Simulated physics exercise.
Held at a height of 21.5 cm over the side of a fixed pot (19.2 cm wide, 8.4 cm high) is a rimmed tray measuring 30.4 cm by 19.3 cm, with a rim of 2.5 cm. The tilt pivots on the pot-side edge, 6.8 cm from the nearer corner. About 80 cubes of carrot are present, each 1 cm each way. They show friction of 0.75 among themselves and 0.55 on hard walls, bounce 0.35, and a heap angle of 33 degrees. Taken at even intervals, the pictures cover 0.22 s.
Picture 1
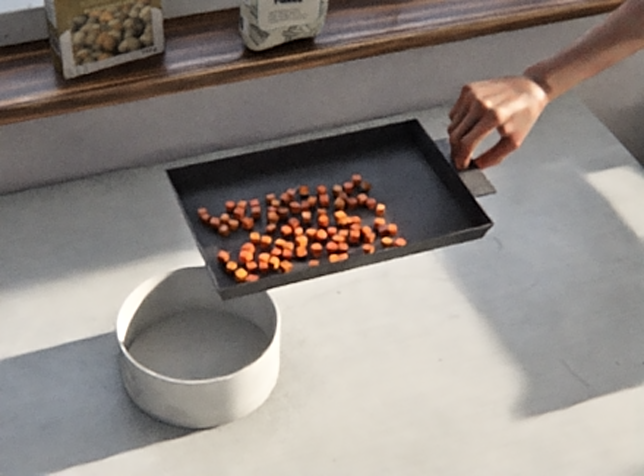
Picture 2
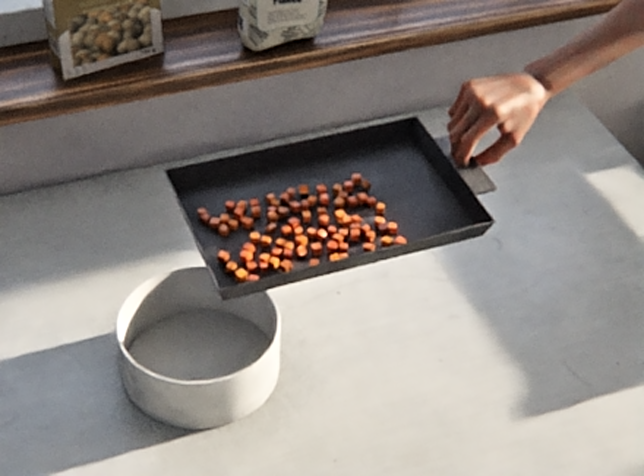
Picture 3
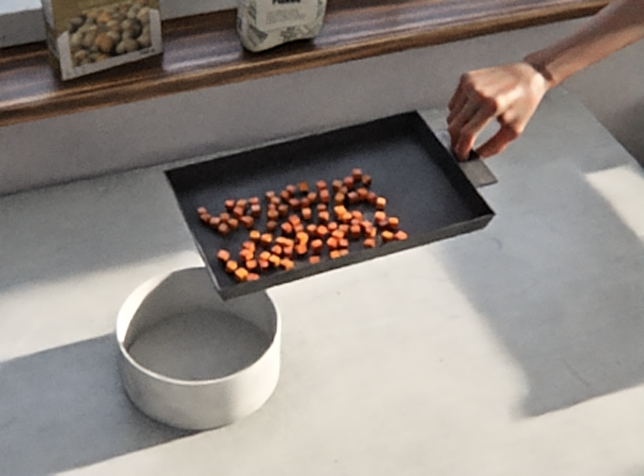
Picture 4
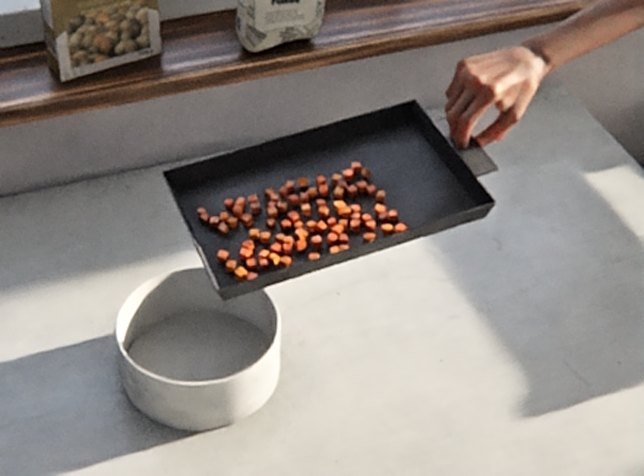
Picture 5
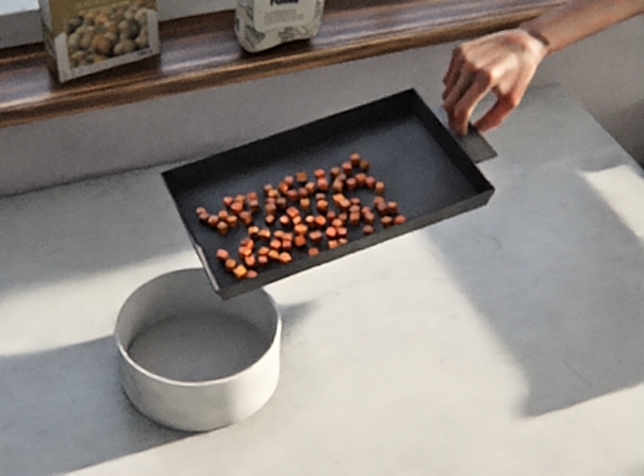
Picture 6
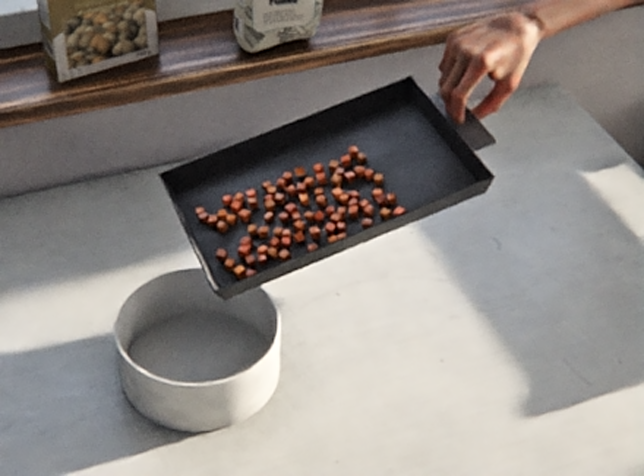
On a pale grey counter below a wooden ledge, a hand holds a dark rimmed tray of small orange carrot cubes above a round pot, then gradually raises its right end, while the cubes stay in nearly the same place.
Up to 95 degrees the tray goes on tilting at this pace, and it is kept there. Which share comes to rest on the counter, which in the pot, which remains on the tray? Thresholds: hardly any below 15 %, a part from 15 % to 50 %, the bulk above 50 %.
Prediction - counter: A part; pot: The bulk; tray: Hardly any.
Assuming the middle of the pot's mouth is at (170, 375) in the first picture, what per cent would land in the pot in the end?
The share would be some 65 per cent.
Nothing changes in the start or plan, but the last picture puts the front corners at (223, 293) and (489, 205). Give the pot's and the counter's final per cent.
Final per cent - pot 15, counter 85.
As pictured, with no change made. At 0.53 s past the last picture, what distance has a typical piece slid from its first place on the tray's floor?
Displacement on the tray: About 8 cm.
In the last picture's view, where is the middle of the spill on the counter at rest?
It comes to rest with its centre close to (78, 452).
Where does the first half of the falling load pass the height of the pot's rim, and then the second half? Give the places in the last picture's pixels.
Earlier half close to (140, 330), later half at (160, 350) in pixels.
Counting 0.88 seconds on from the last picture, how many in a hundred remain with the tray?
Estimate: Near 70 in a hundred.
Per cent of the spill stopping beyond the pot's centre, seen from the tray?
I'd put it at close to 100 per cent.
Then, 0.53 s after the last picture, tilt 51 degrees; the tray holds 100 %, the pot 0 %.
Then, 0.88 s after the last picture, tilt 78 degrees; the tray holds 70 %, the pot 5 %.
Then, 1.32 s after the last picture, tilt 95 degrees; the tray holds 55 %, the pot 15 %.
In the end, counter 30 %, pot 65 %, tray 5 %.
